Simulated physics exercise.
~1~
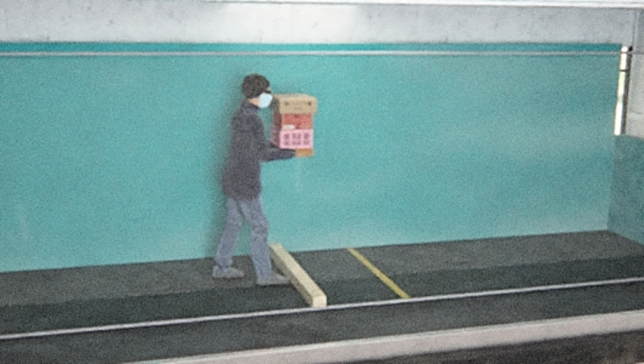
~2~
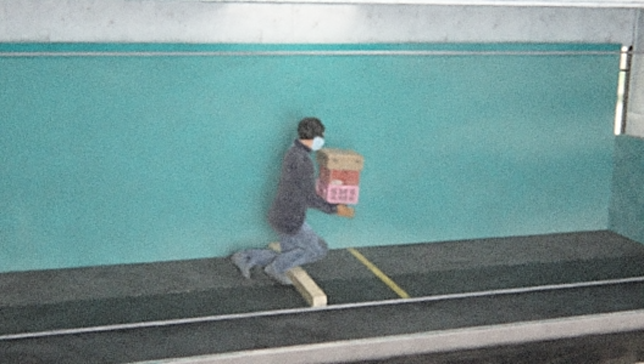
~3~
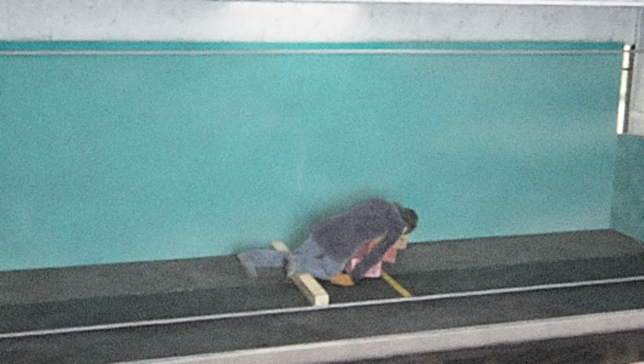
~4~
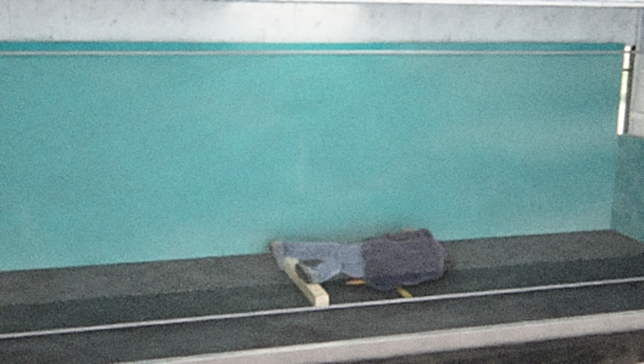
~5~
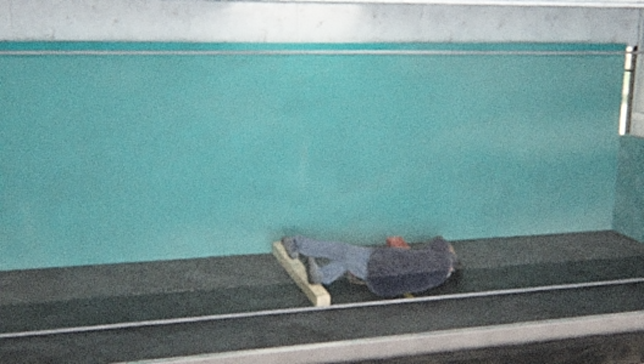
On a dark platform, a masked person carrying stacked boxes pitches forward and lies face down past a yellow line.
